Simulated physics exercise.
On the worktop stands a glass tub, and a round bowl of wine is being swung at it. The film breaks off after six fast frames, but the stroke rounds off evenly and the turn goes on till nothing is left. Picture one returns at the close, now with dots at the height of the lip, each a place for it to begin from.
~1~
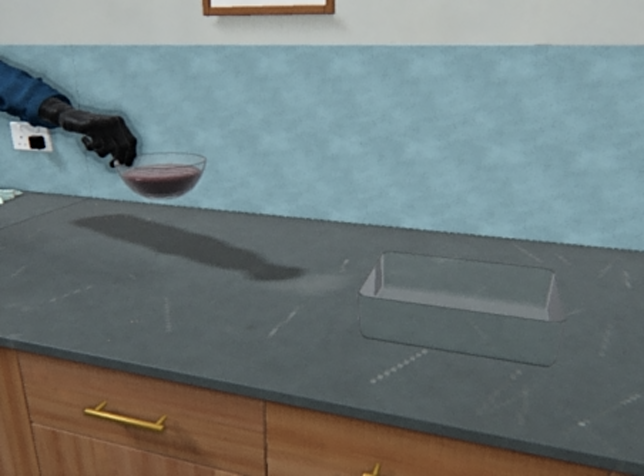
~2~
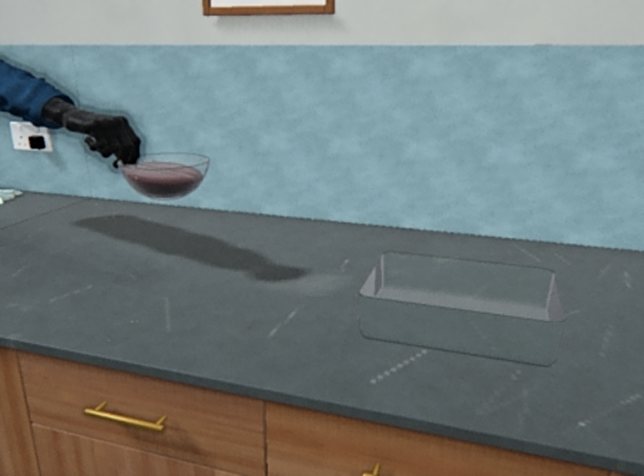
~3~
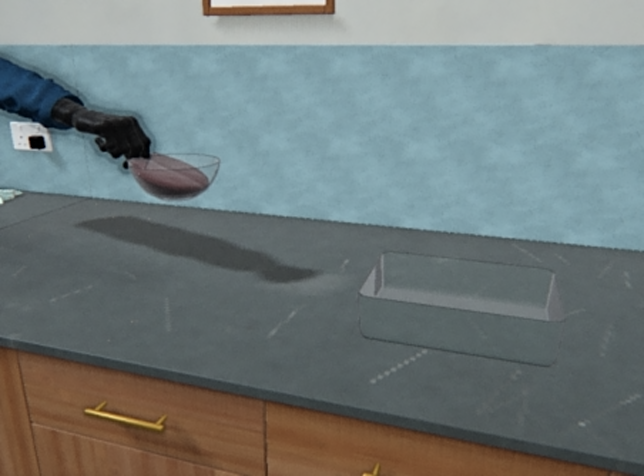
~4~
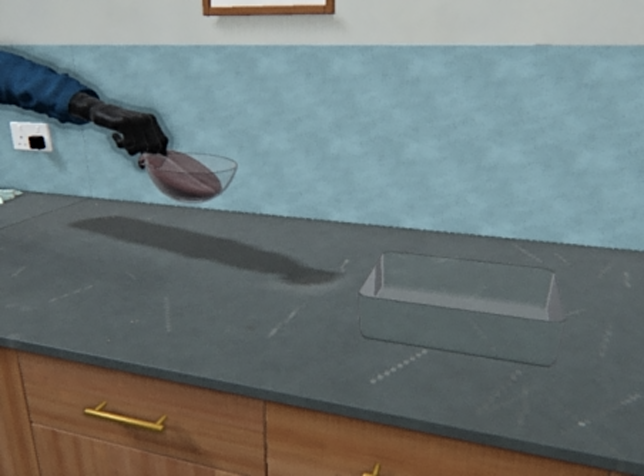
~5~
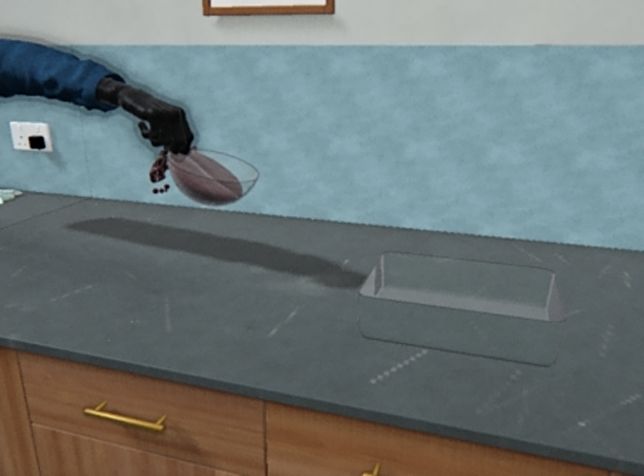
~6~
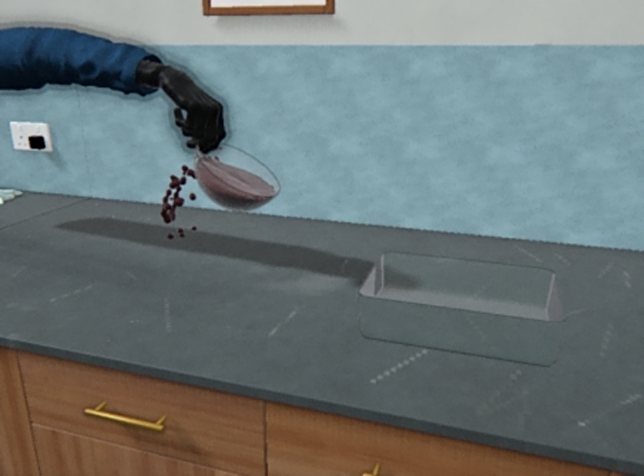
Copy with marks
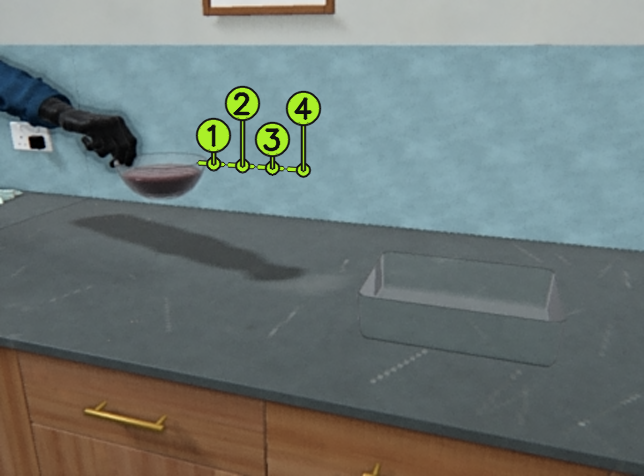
Gloved hand swinging a glass bowl of wine rightward toward a clear tub, tilting it as dark red drops spill behind.
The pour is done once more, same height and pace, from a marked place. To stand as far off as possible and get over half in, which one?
Take 1.
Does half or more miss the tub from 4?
No.
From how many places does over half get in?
All of the four.
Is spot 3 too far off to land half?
No, that is safe.
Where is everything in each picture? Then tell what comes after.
The first frame shows upright, lip at (199, 162); tub from (359, 334) to (556, 365); nothing has left yet.
The second frame shows upright, lip at (203, 163); nothing has left yet.
The third frame shows upright, lip at (214, 163); wine is over the rim, down to (145, 158).
The fourth frame shows tipped about 4°, lip at (231, 168); wine is over the rim, down to (150, 165).
The fifth frame shows tipped about 16°, lip at (254, 179); wine is over the rim, down to (166, 191).
The sixth frame shows tipped about 32°, lip at (276, 194); wine is over the rim, down to (183, 236).
On the marked copy, 1 at (213, 163); 2 at (242, 165); 3 at (272, 167); 4 at (303, 170).
If 1 is chosen, about 61 % lands in the tub, 24 % falls short and 14 % goes beside or beyond.
If 2 is chosen, about 73 % lands in the tub, 9 % falls short and 17 % goes beside or beyond.
If 3 is chosen, about 62 % lands in the tub, 8 % falls short and 29 % goes beside or beyond.
If 4 is chosen, about 65 % lands in the tub, 14 % falls short and 21 % goes beside or beyond.
